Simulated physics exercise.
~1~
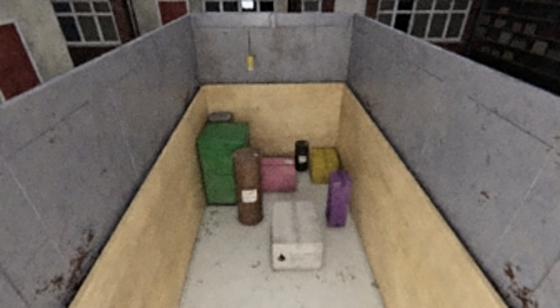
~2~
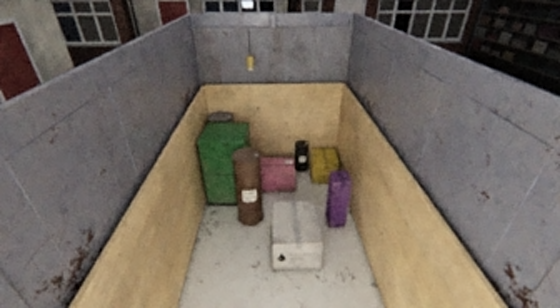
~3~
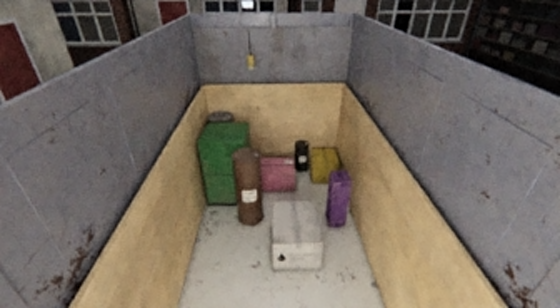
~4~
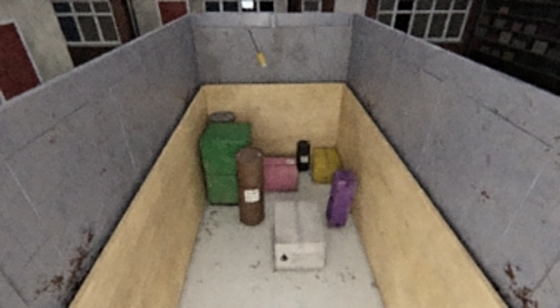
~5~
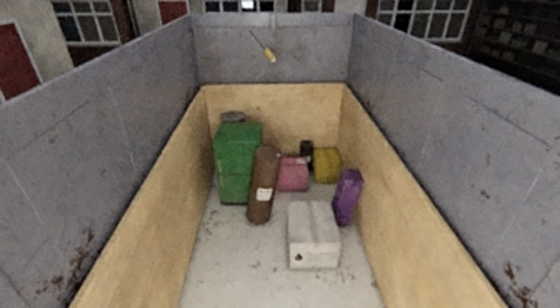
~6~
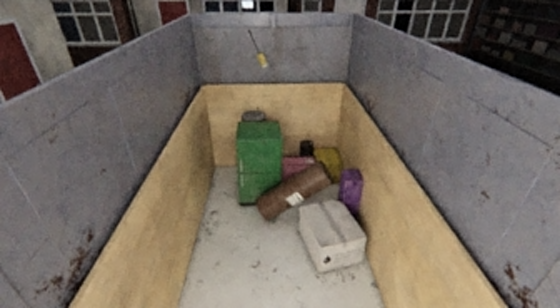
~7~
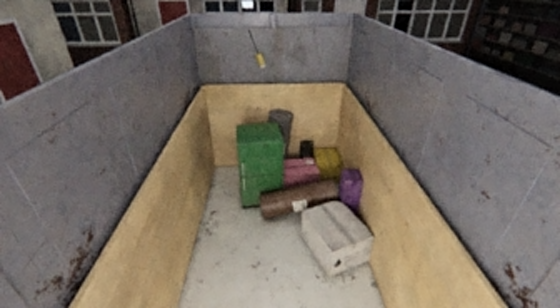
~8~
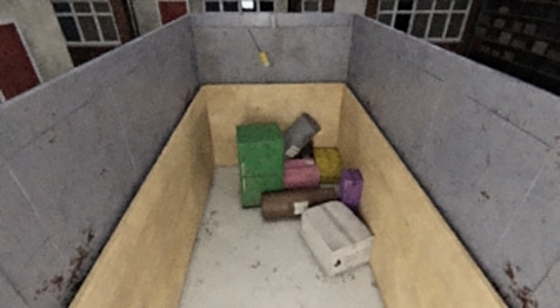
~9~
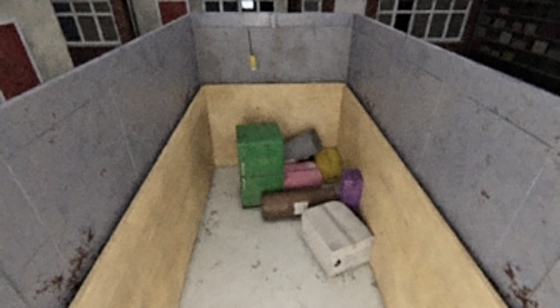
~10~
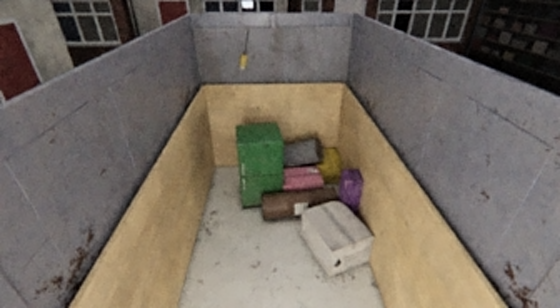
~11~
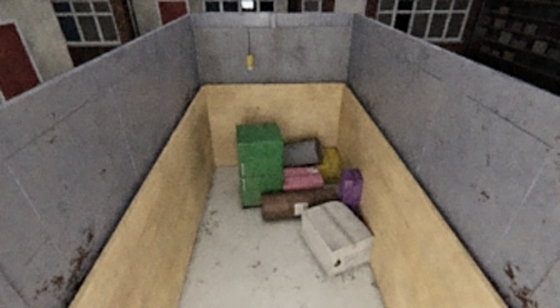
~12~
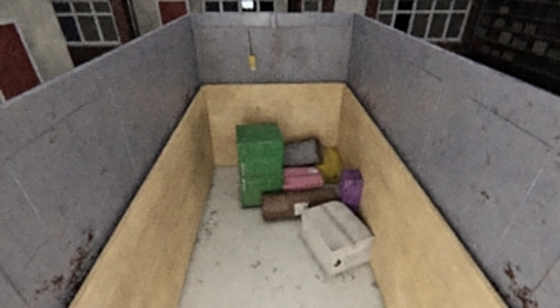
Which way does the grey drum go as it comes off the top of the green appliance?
It goes to the right, tipping over and coming to rest on its side behind the pink box.
